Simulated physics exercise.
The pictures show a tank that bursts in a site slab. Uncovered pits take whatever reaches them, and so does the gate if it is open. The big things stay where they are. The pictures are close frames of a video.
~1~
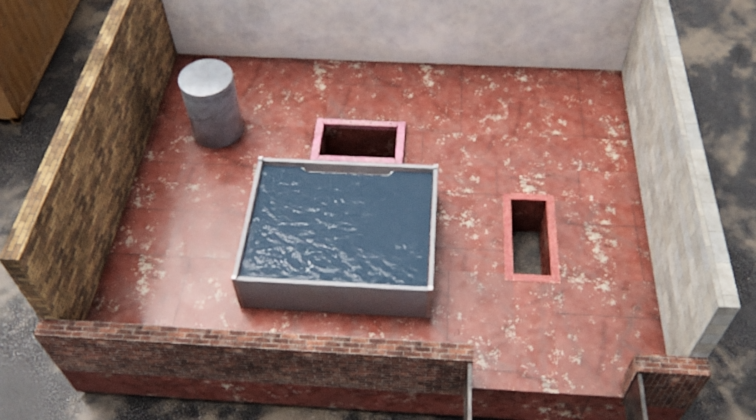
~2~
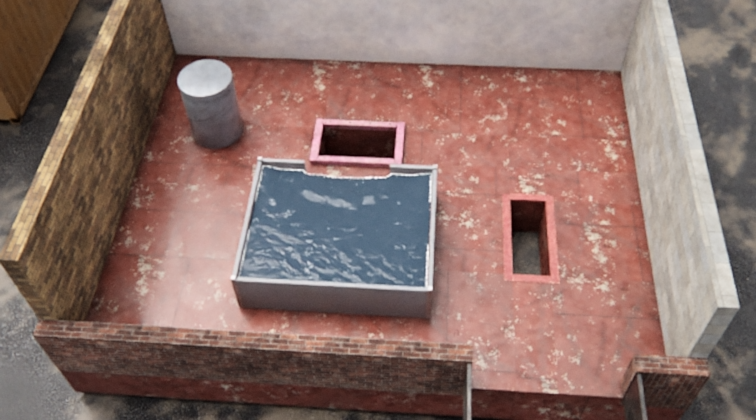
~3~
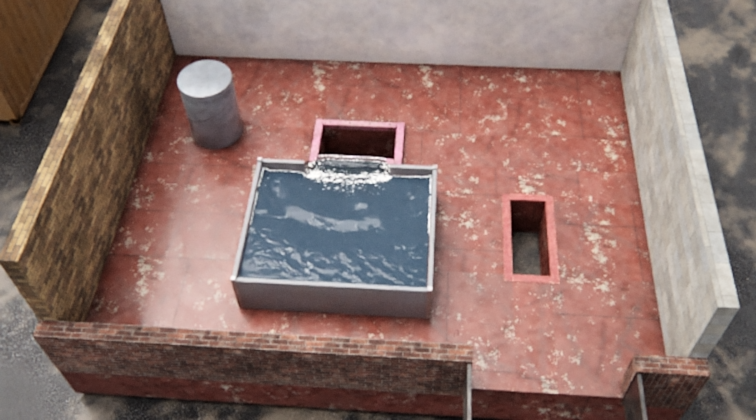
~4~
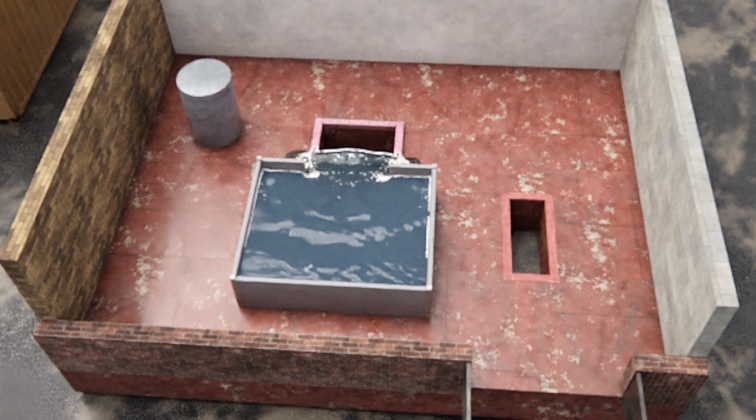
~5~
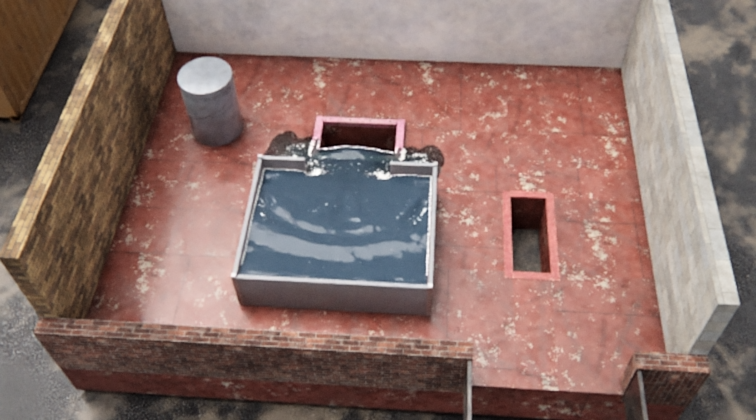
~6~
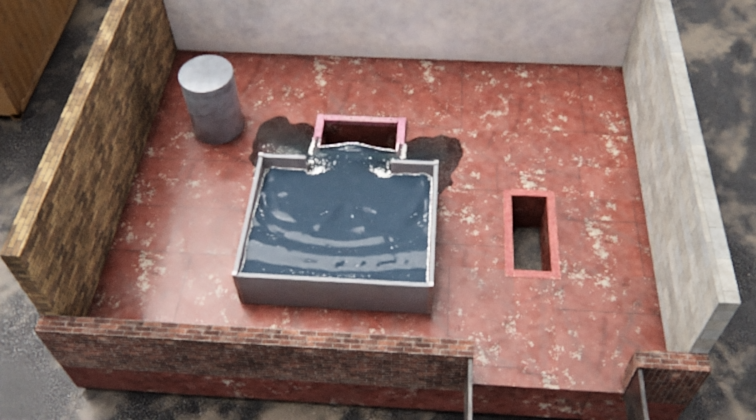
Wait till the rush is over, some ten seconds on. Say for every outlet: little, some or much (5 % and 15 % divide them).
One by one: The gate takes under 5 %; the red pit takes under 5 %; the pink pit takes over 15 %.
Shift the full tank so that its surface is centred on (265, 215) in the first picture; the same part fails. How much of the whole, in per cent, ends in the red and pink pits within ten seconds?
Parts in a hundred: Red 4, pink 8.
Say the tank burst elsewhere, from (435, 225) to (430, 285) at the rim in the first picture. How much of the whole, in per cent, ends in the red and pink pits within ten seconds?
Roughly, in per cent: Red 25, pink 0.
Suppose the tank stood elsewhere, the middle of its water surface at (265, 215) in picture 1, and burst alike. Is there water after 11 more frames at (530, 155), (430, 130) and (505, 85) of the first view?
In turn: Free of water, dry, no water.
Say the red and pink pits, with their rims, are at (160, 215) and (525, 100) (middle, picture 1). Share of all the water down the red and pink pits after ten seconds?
Parts in a hundred: Red 12, pink 4.
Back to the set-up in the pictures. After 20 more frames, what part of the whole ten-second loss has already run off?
I make it 70 per cent.
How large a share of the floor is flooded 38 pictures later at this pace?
I make it 55 per cent.
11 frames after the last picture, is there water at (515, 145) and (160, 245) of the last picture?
One after the other: Wet, not flooded.
A moment on, water covers 15 % of the floor; the gate 0 %, the red pit 0 %, the pink pit 13 %.
Next, water covers 30 % of the floor; the gate 0 %, the red pit 0 %, the pink pit 22 %.
Then, water covers 45 % of the floor; the gate 0 %, the red pit 1 %, the pink pit 30 %.
Later, water covers 55 % of the floor; the gate 0 %, the red pit 2 %, the pink pit 37 %.
In the end, water covers 80 % of the floor; the gate 0 %, the red pit 3 %, the pink pit 40 %.
